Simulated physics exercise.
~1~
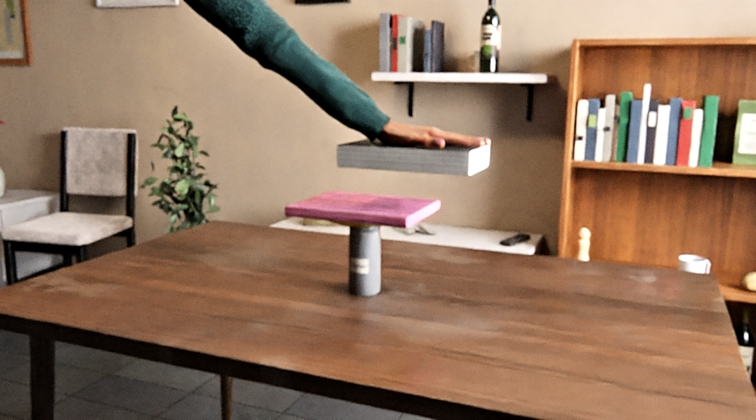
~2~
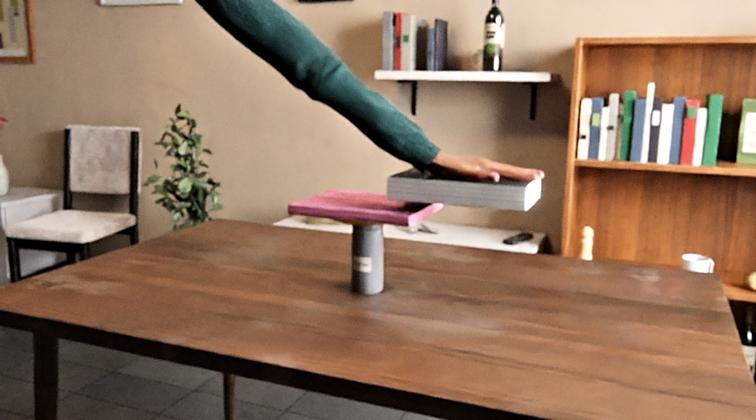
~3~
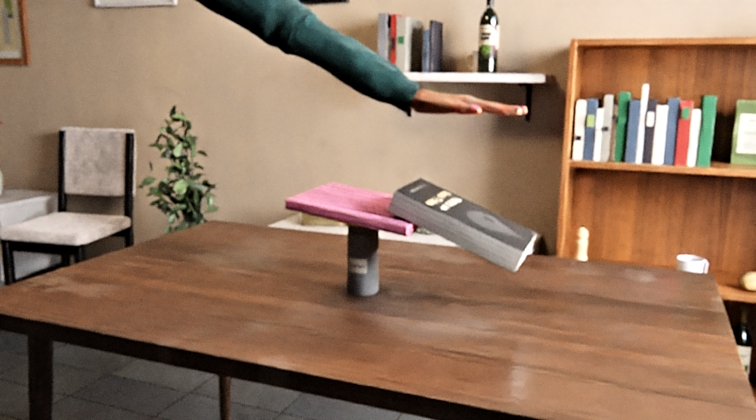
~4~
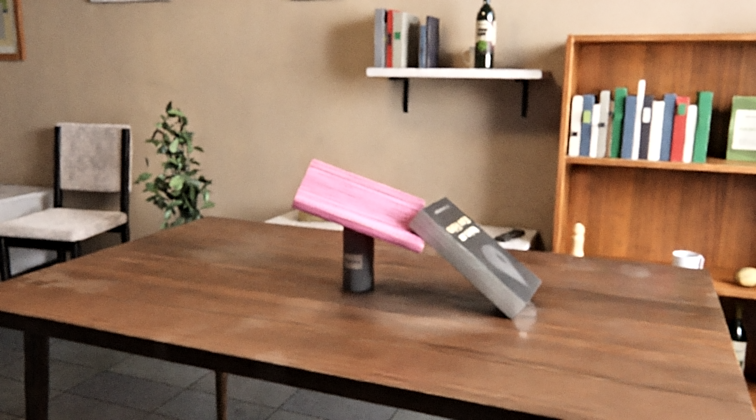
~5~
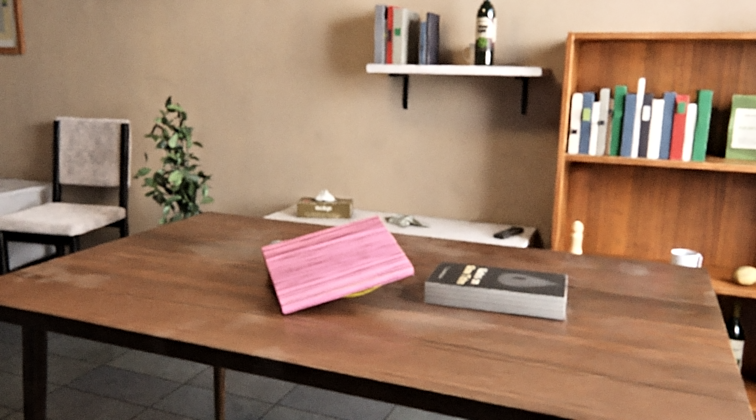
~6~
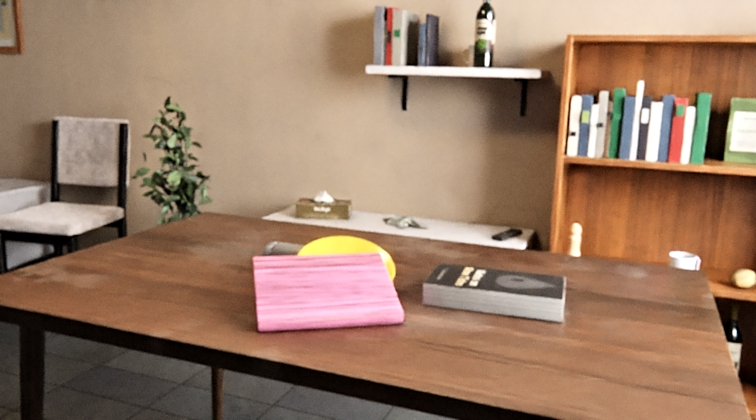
On a wooden table, a hand releases a black book off-centre and the pile collapses.
